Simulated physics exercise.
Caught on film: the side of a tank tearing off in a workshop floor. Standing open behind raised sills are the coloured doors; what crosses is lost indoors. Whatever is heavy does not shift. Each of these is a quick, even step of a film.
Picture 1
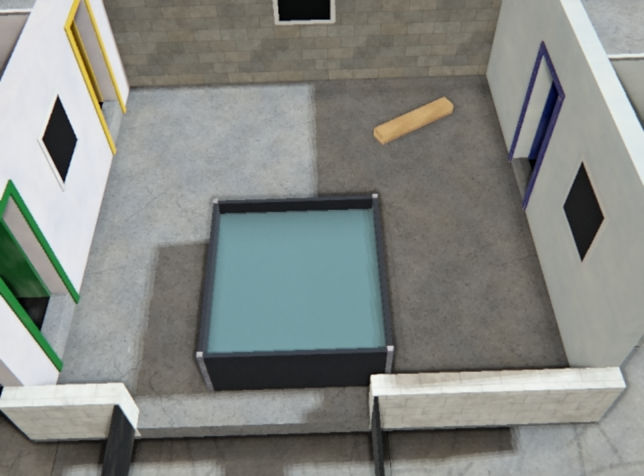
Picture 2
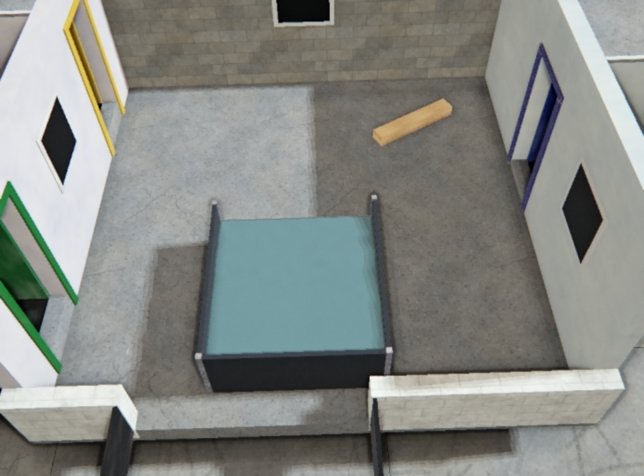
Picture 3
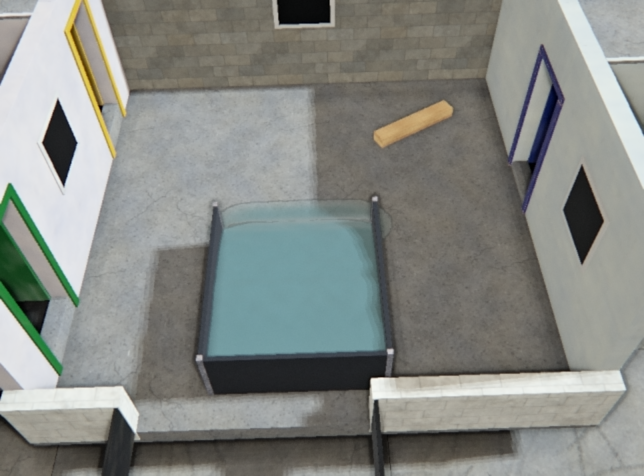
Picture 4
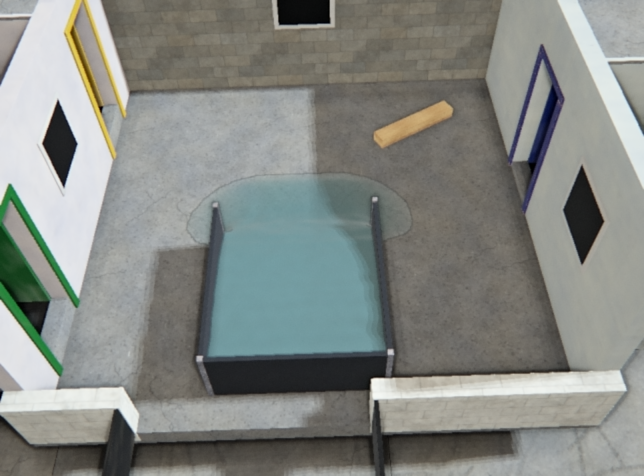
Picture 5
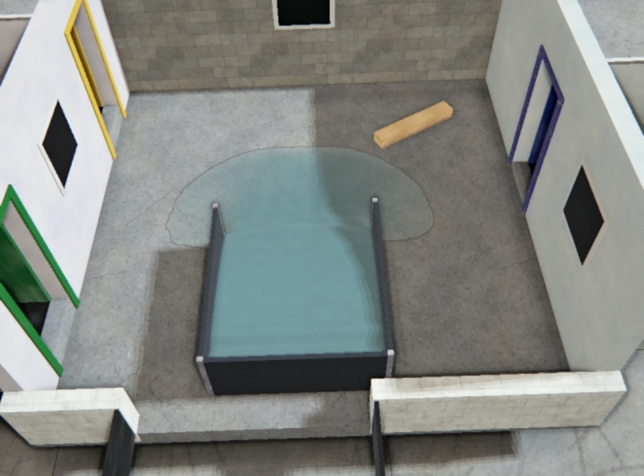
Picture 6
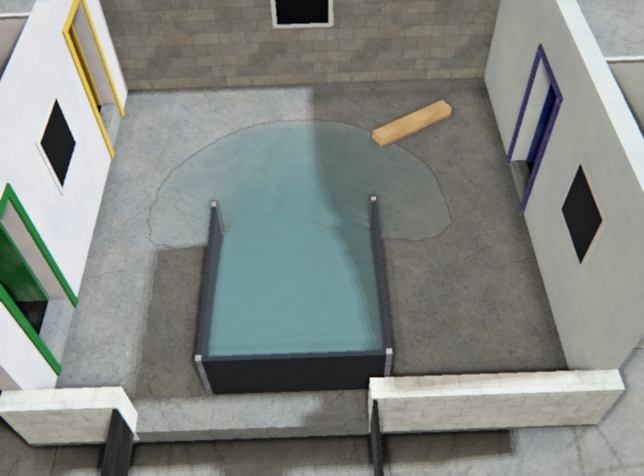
Water pouring from the opened far side of a dark-framed tank, fanning out across a grey workshop floor and reaching a wooden block.
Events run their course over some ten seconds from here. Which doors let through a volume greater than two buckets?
Checking each one: The blue door lets through less or just two; the green door lets through less or just two; the yellow door lets through less or just two.
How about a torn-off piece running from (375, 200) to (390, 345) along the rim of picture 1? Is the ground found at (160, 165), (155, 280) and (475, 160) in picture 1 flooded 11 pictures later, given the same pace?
Bone-dry, bone-dry, submerged.
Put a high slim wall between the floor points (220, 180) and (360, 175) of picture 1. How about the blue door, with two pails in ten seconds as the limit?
The blue door door exceeds the limit.
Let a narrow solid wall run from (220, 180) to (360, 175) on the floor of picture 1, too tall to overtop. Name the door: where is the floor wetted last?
The last is the green one.
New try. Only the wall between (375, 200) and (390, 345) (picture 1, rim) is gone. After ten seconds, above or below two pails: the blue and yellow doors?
The blue door ends up above, while the yellow door comes in lower.
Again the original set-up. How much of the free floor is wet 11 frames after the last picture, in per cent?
55 %, roughly.
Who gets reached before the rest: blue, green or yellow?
My pick is the one in yellow.
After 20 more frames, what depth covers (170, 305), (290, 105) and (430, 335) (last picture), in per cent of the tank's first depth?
The three come to some 0, 30 and 0 per cent respectively.
A moment on, water covers 50 % of the floor; the blue door not reached, the green door not reached, the yellow door not reached.
Next, water covers 55 % of the floor; the blue door wet at the sill, nothing in, the green door not reached, the yellow door wet at the sill, nothing in.
Then, water covers 60 % of the floor; the blue door wet at the sill, nothing in, the green door not reached, the yellow door wet at the sill, nothing in.
Later, water covers 95 % of the floor; the blue door under two buckets in, the green door wet at the sill, nothing in, the yellow door wet at the sill, nothing in.
In the end, water covers 95 % of the floor; the blue door under two buckets in, the green door wet at the sill, nothing in, the yellow door wet at the sill, nothing in.
